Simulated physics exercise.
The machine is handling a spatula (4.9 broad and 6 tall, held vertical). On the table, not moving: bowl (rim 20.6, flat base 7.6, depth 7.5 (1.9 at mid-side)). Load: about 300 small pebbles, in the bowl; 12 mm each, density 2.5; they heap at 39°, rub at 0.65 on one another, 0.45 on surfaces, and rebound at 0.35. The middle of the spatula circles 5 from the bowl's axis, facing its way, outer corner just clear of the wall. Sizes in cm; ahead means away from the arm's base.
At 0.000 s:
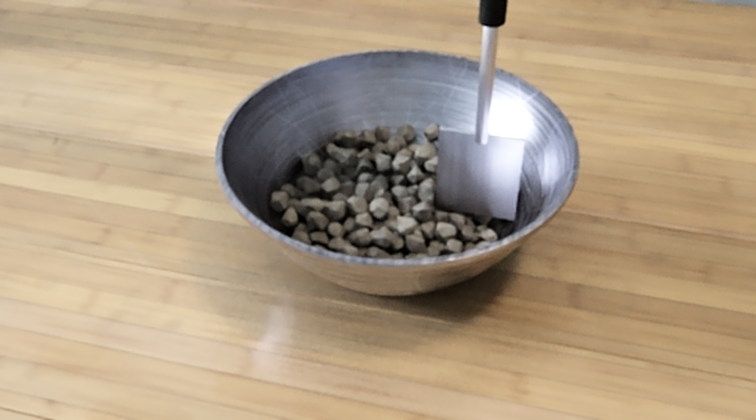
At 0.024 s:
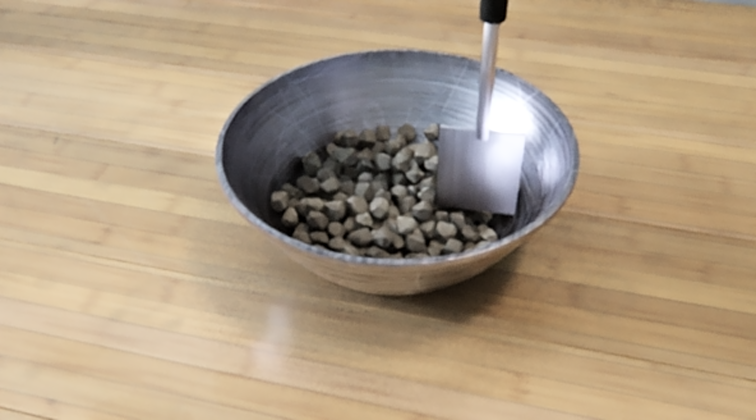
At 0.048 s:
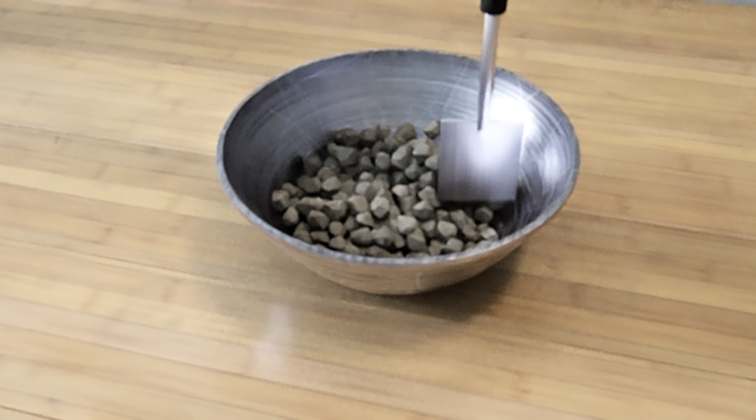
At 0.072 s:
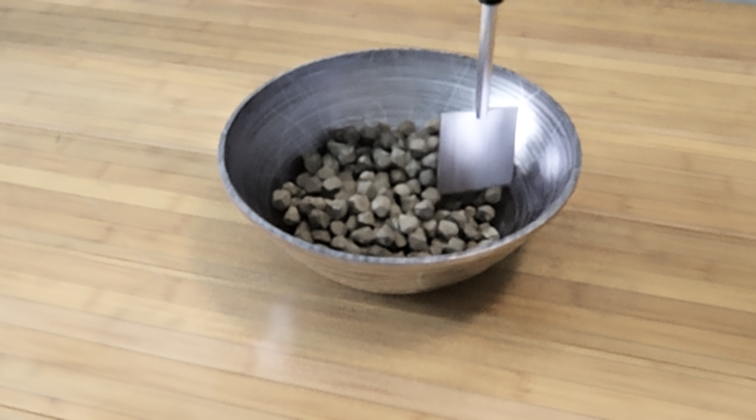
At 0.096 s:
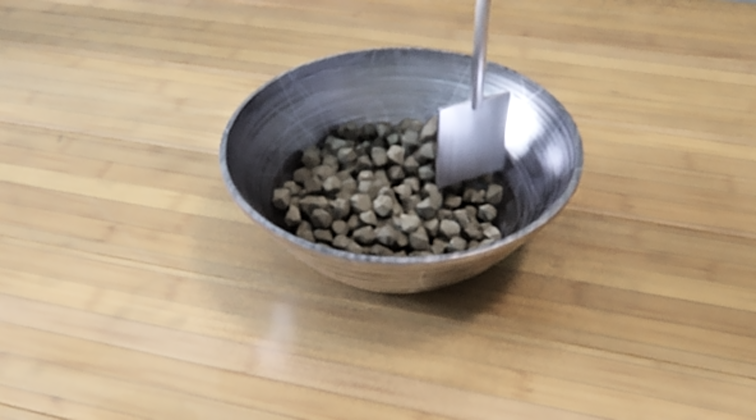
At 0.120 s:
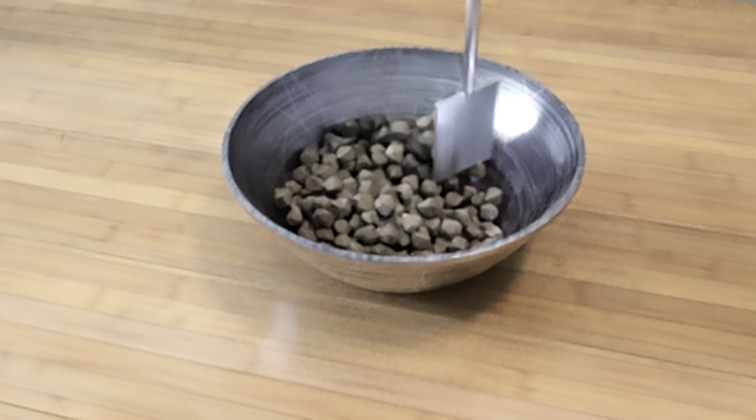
A wide metal bowl of small grayish-brown pebbles sat on a wooden table while an upright spatula on the right side swept slowly toward the back and slightly left, nudging the pebbles along.
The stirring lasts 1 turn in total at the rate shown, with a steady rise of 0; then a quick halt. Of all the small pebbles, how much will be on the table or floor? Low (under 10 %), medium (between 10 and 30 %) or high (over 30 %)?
Share on the table or floor: Low (under 10 %).
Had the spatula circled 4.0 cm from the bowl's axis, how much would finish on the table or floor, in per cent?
In that case some 0 per cent.
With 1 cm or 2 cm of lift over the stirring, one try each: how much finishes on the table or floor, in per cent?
Some 0 and 0 per cent.
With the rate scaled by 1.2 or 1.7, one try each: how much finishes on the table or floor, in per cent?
Some 5 and 15 per cent.
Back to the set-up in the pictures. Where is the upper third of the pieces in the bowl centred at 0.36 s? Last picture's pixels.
At about (300, 171).
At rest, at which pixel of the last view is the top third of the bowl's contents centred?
At about (496, 153).
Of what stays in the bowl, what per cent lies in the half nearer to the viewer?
Roughly 35 per cent.
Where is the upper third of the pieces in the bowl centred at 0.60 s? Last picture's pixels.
Near (475, 223).
After 0.36 s, 170° round, highest piece 9 above the table; 297 in the bowl.
After 0.60 s, 290° round, highest piece 8 above the table; 294 in the bowl, 3 on the table or floor.
After 0.91 s, 0° round, highest piece 7 above the table; 292 in the bowl, 5 on the table or floor.
After 1.61 s, 0° round, highest piece 7 above the table; 292 in the bowl, 5 on the table or floor.
In the end, 292 in the bowl, 5 on the table or floor. That is 2 % on the table or floor.
